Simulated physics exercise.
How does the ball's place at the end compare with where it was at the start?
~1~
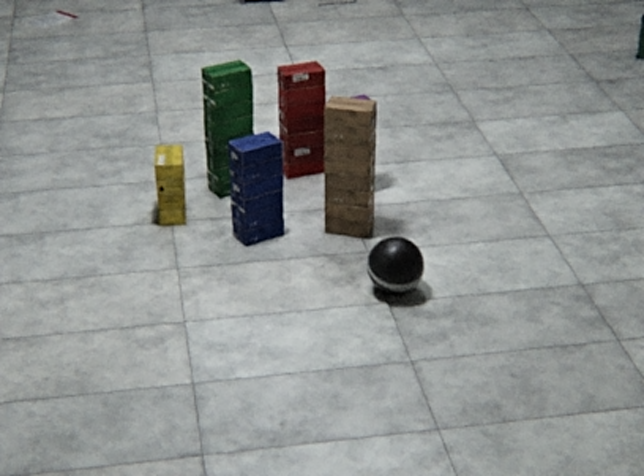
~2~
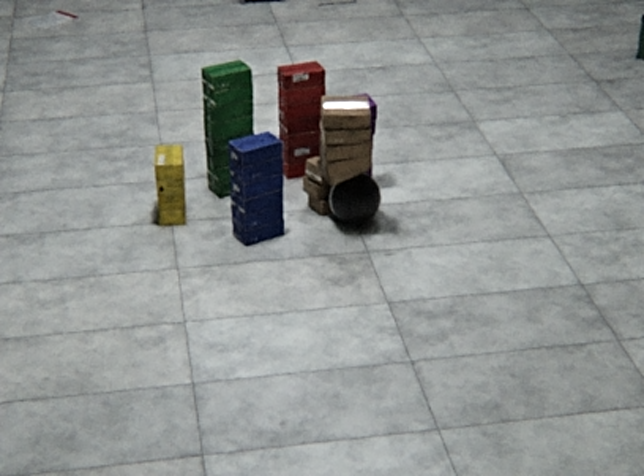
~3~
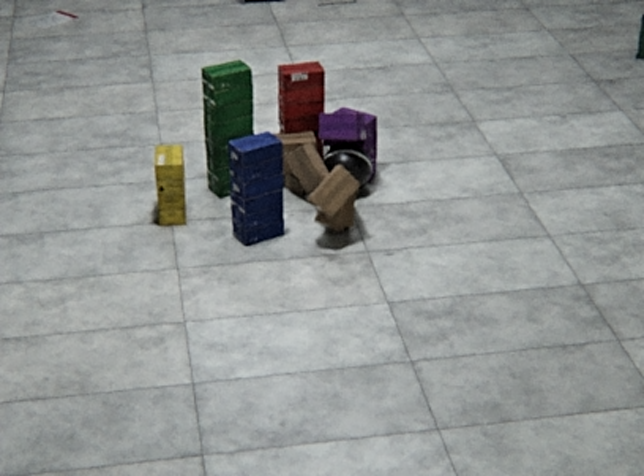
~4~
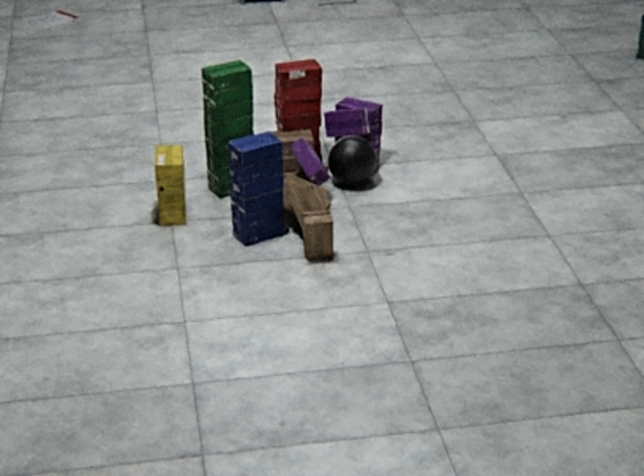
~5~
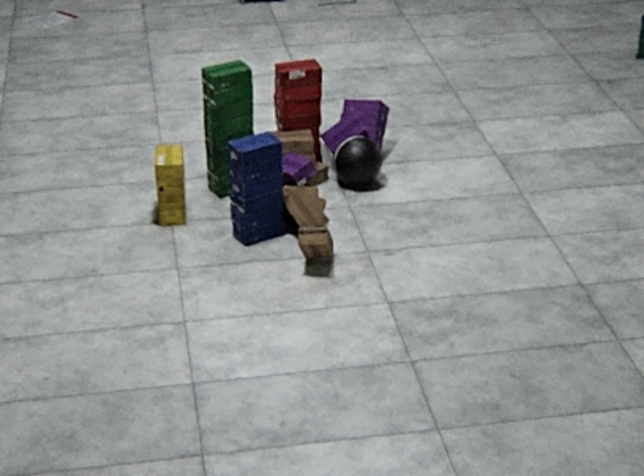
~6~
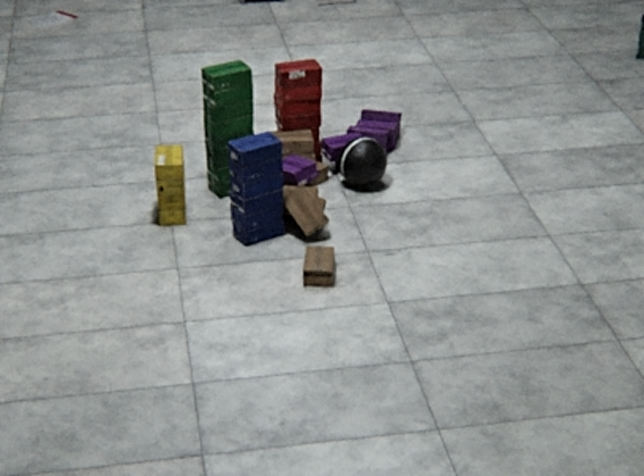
At the start the ball is on the open floor in front of the brown tower, to its right. At the end it is farther back and slightly to the left, beside the fallen purple boxes.
